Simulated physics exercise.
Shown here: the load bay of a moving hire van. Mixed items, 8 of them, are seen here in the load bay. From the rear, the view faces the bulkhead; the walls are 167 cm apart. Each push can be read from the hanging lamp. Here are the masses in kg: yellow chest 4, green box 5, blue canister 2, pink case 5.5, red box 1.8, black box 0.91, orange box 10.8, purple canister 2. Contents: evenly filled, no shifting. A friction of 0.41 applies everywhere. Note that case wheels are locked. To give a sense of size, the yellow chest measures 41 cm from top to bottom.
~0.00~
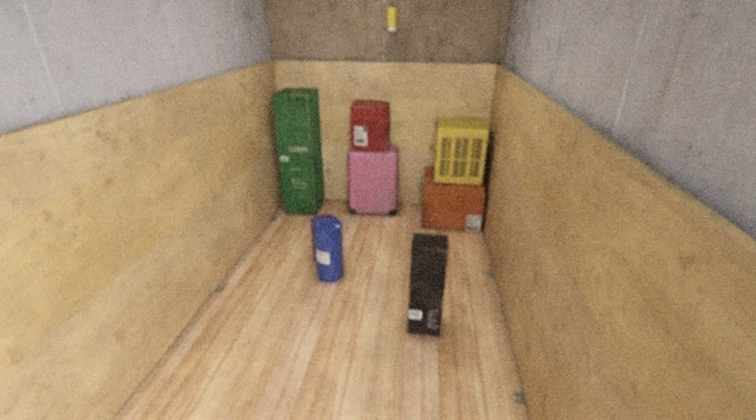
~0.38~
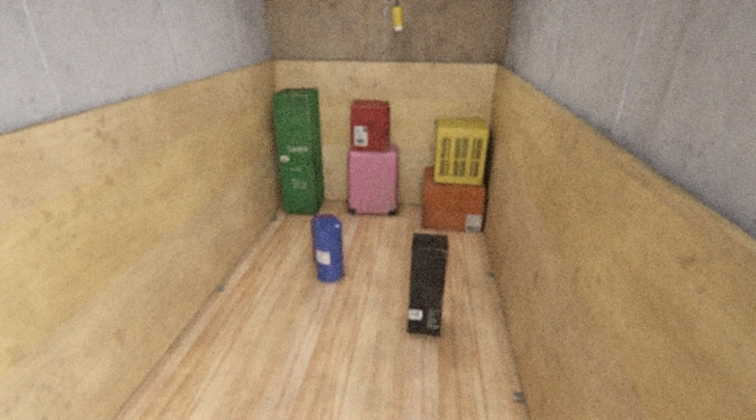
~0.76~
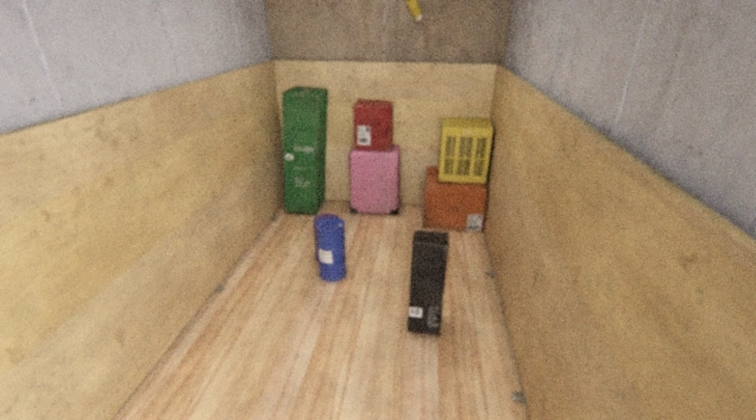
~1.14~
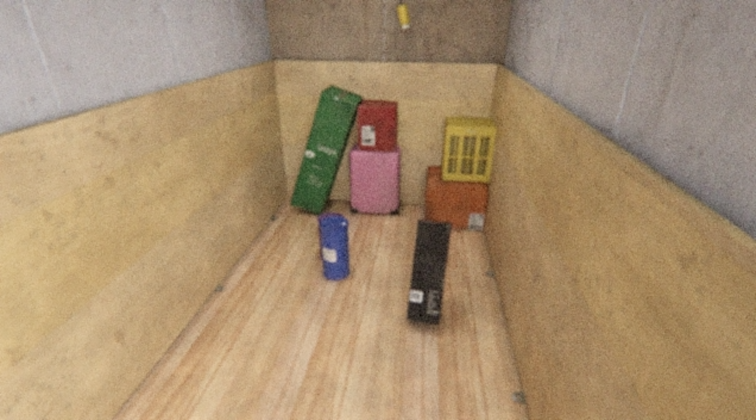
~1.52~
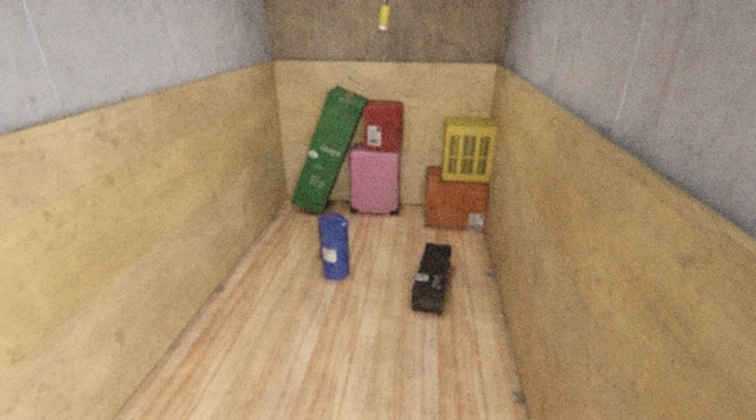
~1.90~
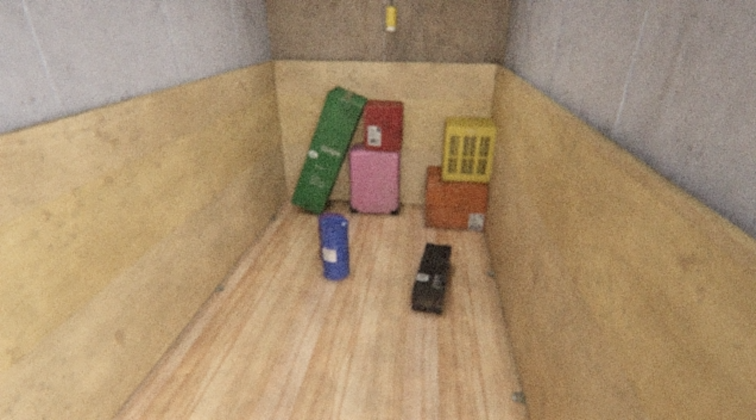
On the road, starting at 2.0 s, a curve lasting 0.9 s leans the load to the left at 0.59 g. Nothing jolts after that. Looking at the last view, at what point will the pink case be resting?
Resting point of the pink case: (334, 177).
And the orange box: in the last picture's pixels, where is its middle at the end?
Roughly pixel (409, 195).
After 2.60 s, push 0.59 g left; pink case moved 12 cm near (359, 178); black box on its side; yellow chest moved 14 cm.
After 2.80 s, push 0.25 g left; pink case moved 28 cm near (340, 177); black box on its side; blue canister 14° off upright.
In the end (3.8 s), toppled in the load bay, blue canister and black box; not toppled but over 15 cm from the start, yellow chest, pink case, red box, orange box and purple canister; the last one under 15 cm from the start. In the last view, pink case near (334, 177).
